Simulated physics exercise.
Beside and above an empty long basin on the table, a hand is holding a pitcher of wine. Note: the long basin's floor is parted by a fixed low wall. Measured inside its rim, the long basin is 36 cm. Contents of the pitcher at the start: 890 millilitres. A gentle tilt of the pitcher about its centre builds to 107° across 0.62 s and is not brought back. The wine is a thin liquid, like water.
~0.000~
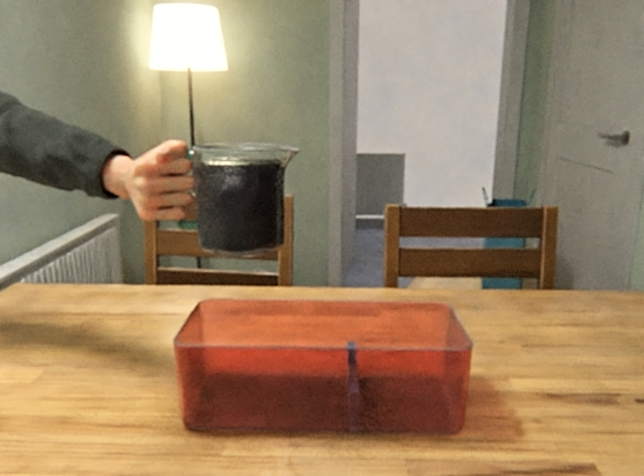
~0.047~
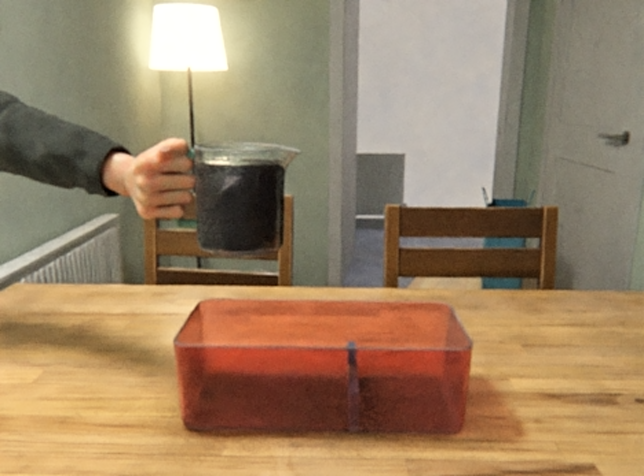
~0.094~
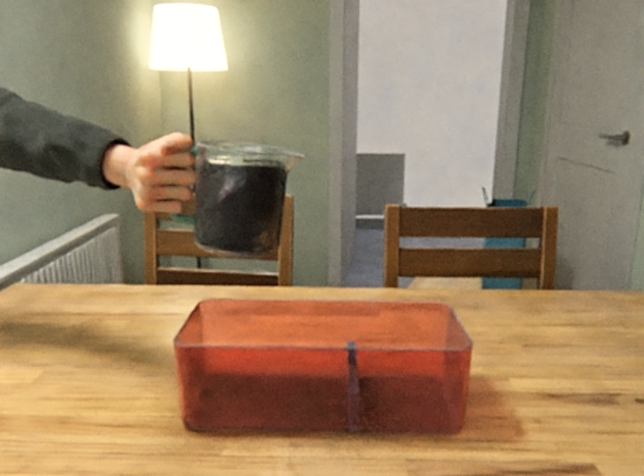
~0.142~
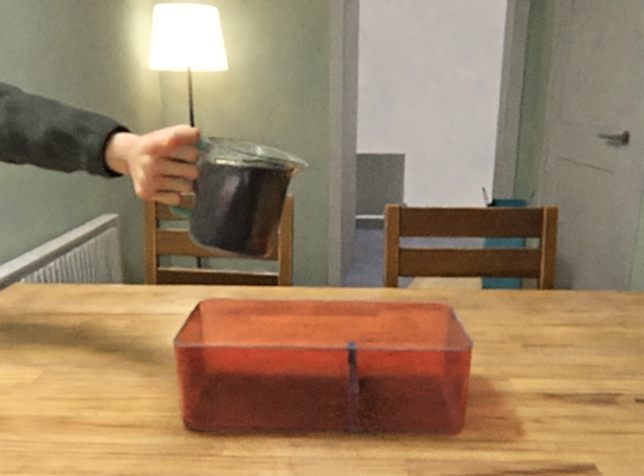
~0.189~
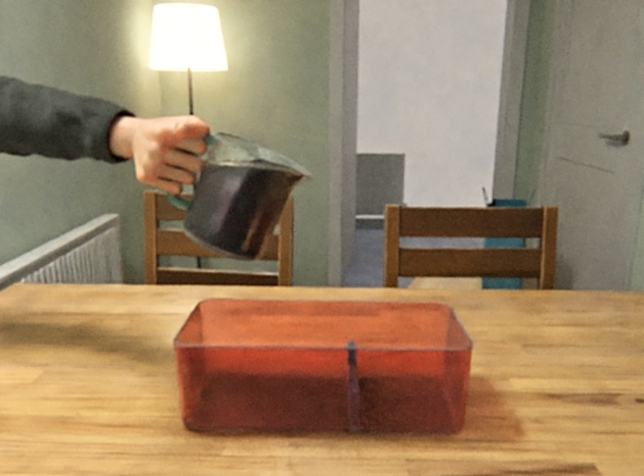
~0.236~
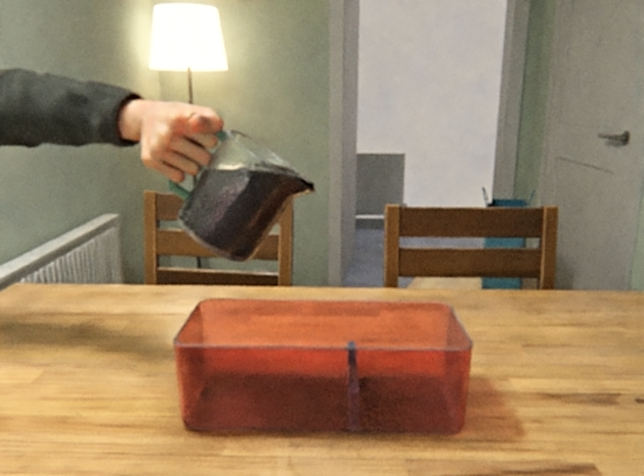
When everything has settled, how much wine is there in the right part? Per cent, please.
42 out of 100.
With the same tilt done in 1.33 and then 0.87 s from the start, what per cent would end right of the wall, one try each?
Around 60 per cent first, around 50 per cent next.
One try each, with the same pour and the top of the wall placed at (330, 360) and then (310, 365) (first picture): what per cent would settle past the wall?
It comes to 85 per cent, and then 95 per cent.
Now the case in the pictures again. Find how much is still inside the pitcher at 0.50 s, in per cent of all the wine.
58 %.
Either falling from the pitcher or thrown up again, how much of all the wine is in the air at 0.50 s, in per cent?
Around 28 in a hundred.
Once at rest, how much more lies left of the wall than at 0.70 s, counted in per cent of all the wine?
Around 24 in a hundred.
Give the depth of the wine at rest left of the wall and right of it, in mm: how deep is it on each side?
Left part: About 16 mm; right part: About 20 mm.
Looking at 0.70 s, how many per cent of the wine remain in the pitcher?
About 14 per cent.
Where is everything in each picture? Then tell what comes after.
Tilt 0°; pouring edge (300, 149); surface from (199, 162) to (284, 163); the long basin's rim runs from (187, 321) to (461, 325); the wall's top is at (353, 366), in the first frame.
Tilt 2°; pouring edge (301, 151); surface from (200, 161) to (285, 163), in the second frame.
Tilt 6°; pouring edge (304, 156); surface from (202, 160) to (288, 165), in the third frame.
Tilt 13°; pouring edge (309, 164); surface from (206, 161) to (293, 168), in the fourth frame.
Tilt 23°; pouring edge (314, 176); surface from (204, 178) to (302, 172), in the fifth frame.
Tilt 34°; pouring edge (316, 191); surface from (197, 186) to (313, 184); 1 per cent is over the edge, in the sixth frame.
Then, 0.50 s in, the tilt is 98° and 57 per cent is still to pour, 2 is left of the wall and 13 right of it.
Then, 0.70 s in, the tilt is 107° and 15 per cent is still to pour, 32 is left of the wall and 34 right of it.
Then, 0.90 s in, the tilt is 107° and 3 per cent is still to pour, 49 is left of the wall and 42 right of it.
Then, 1.12 s in, the tilt is 107° and 0 per cent is still to pour, 55 is left of the wall and 42 right of it.
Finally, 55 per cent lies left of the wall, 42 right of it and 2 outside.
